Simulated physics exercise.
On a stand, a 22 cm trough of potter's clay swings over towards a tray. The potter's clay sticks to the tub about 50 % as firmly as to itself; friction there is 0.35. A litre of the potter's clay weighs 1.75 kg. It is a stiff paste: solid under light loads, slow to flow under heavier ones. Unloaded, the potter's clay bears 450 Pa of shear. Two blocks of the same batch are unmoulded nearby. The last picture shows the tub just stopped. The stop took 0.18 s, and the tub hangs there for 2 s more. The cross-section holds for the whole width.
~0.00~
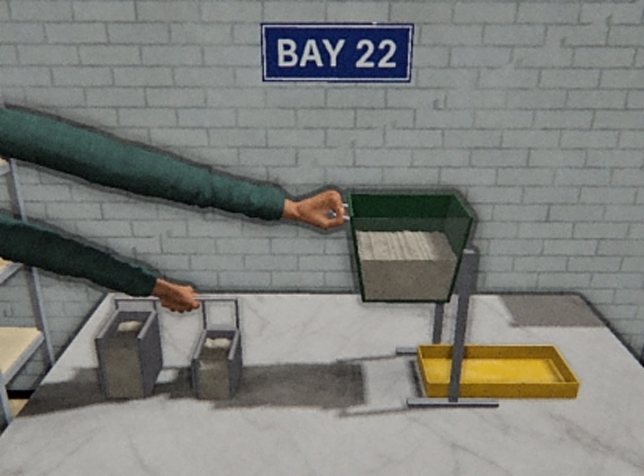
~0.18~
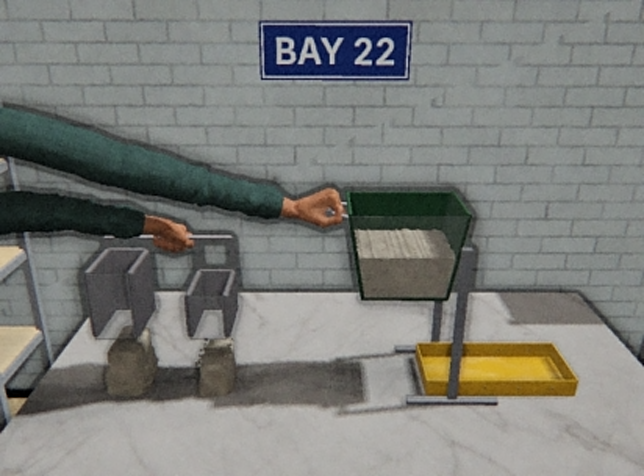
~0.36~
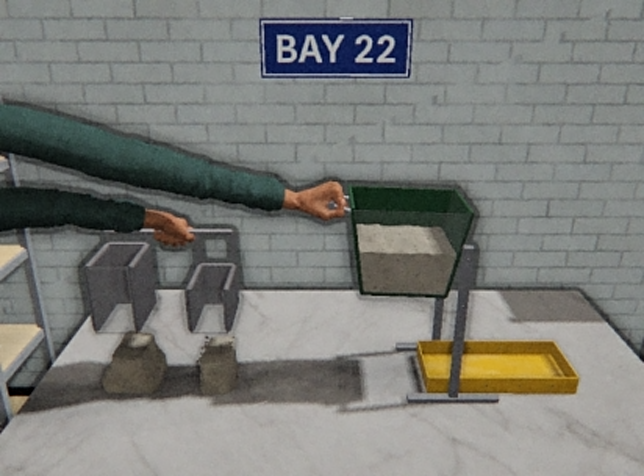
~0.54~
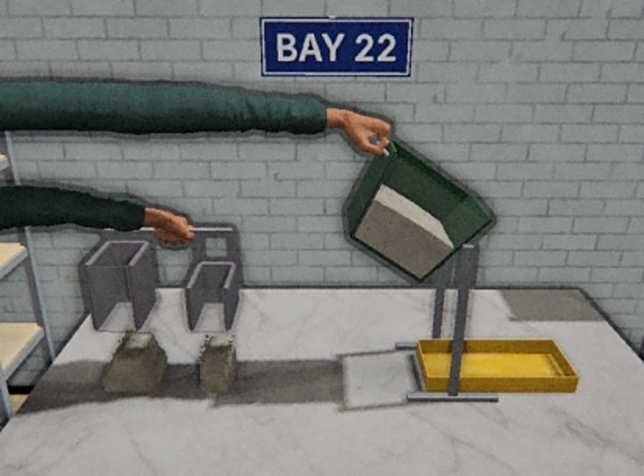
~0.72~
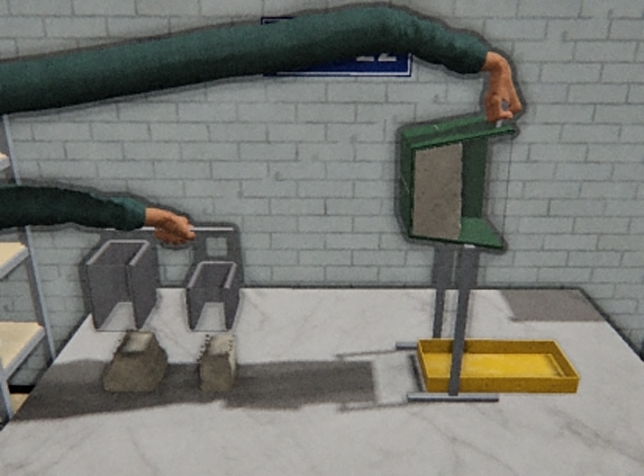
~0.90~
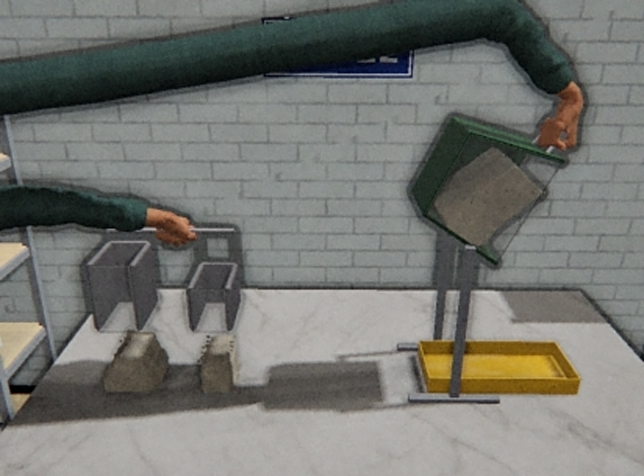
A green-sleeved arm lifts two moulds off clay blocks, then another swings a green tub rightward past upright.
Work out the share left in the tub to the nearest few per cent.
It comes to some 0 %.
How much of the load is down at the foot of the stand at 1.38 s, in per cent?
Near 100 %.
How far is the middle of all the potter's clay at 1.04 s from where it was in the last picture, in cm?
About 19 cm.
After 1.04 s, the tub is at 115 degrees and holds 27 %.
After 1.21 s, the tub is at 115 degrees and holds 0 %.
After 1.38 s, the tub is at 115 degrees and holds 0 %.
After 1.55 s, the tub is at 115 degrees and holds 0 %.
After 2.90 s, the tub is at 115 degrees and holds 0 %.
